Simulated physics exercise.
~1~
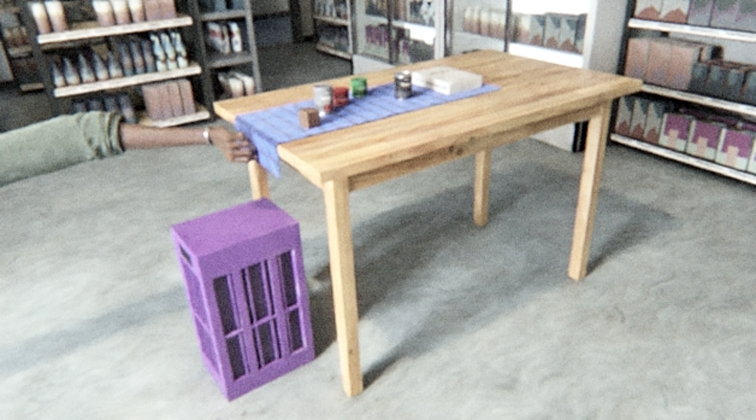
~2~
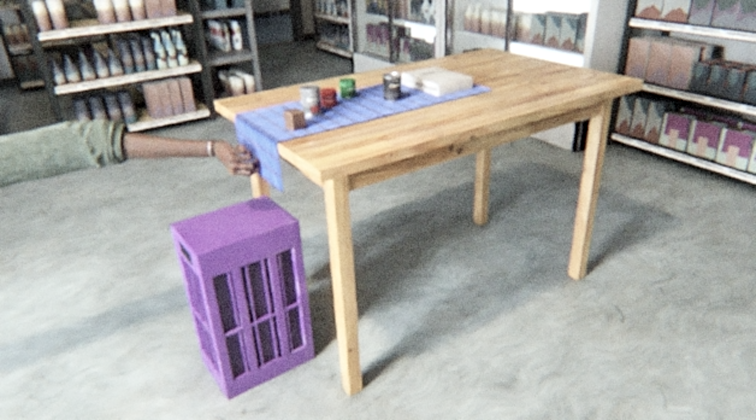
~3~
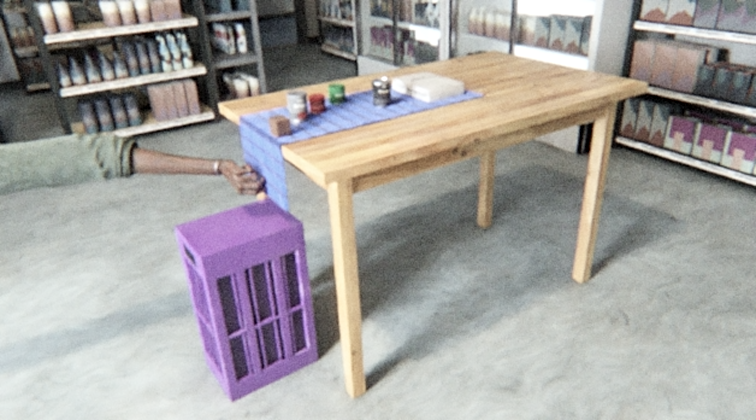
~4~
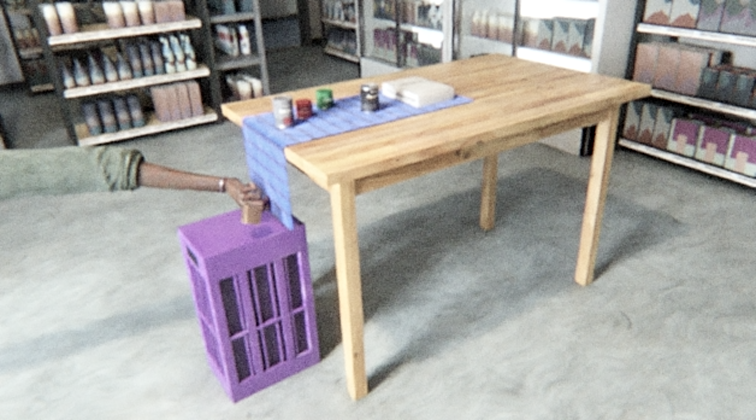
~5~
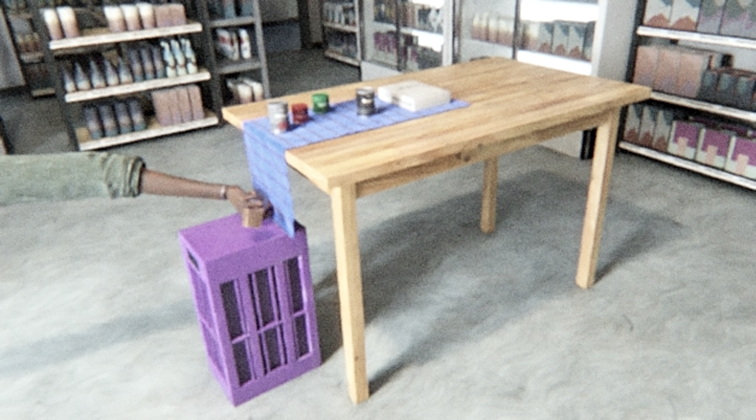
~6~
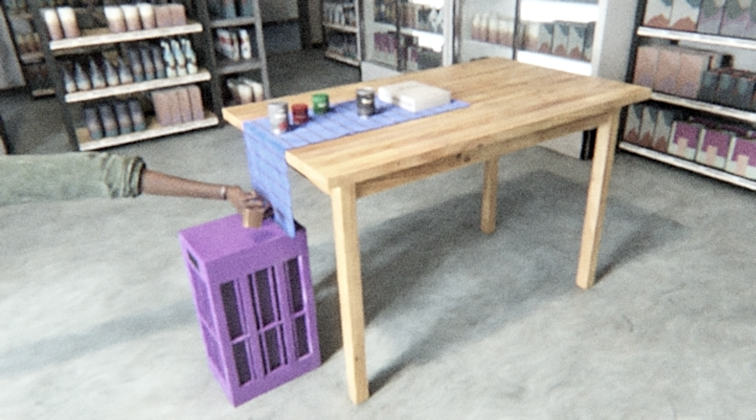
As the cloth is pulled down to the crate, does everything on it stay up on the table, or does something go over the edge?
Something goes over the edge, but only one thing, the small brown block, which ends up on top of the purple crate. The pots, cans and pale box stay on the table.
